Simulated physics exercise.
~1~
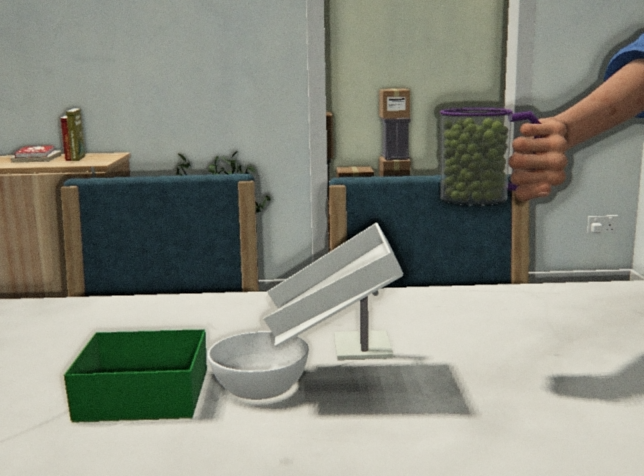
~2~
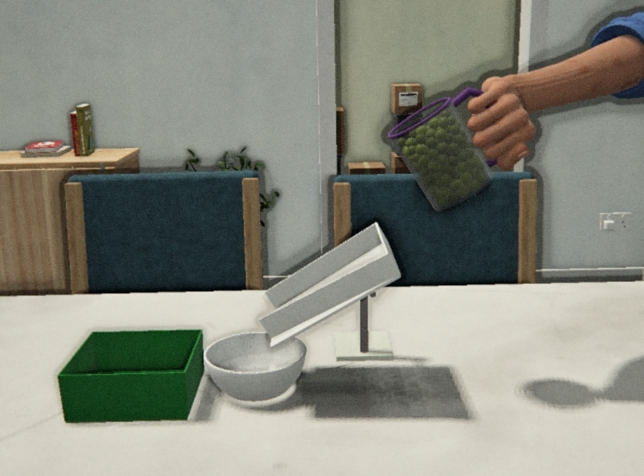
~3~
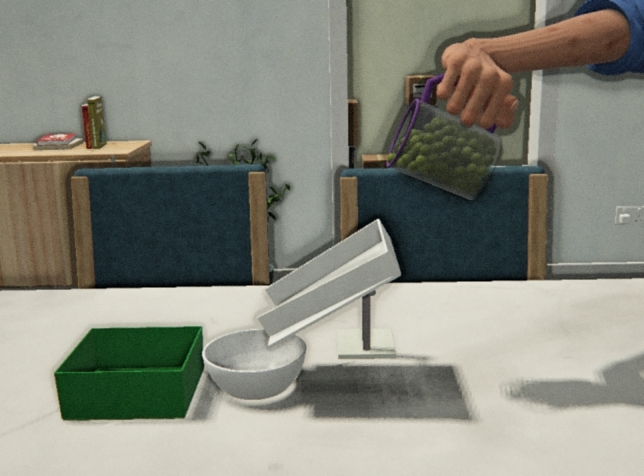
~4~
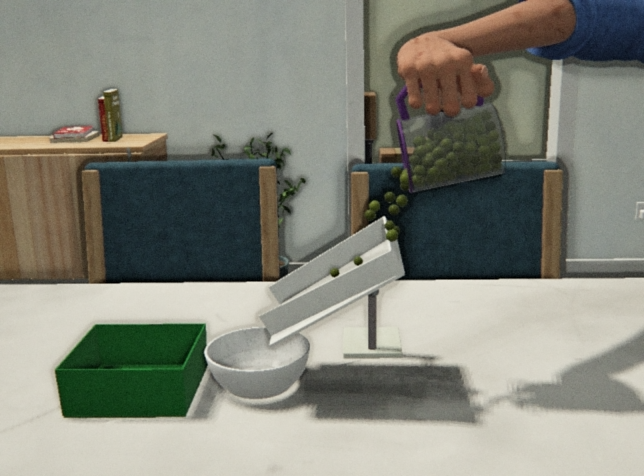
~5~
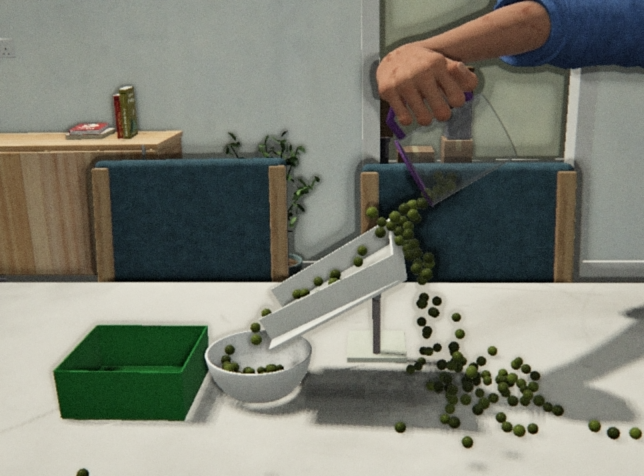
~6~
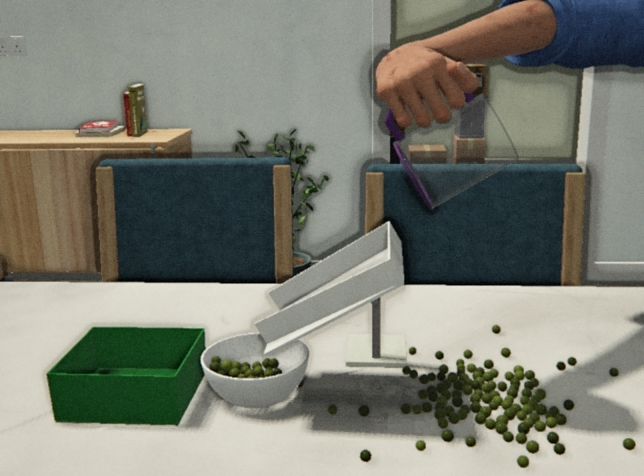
On a white table, a hand tips a cup of green olives over a sloping chute, some filling the bowl, most scattering outside.
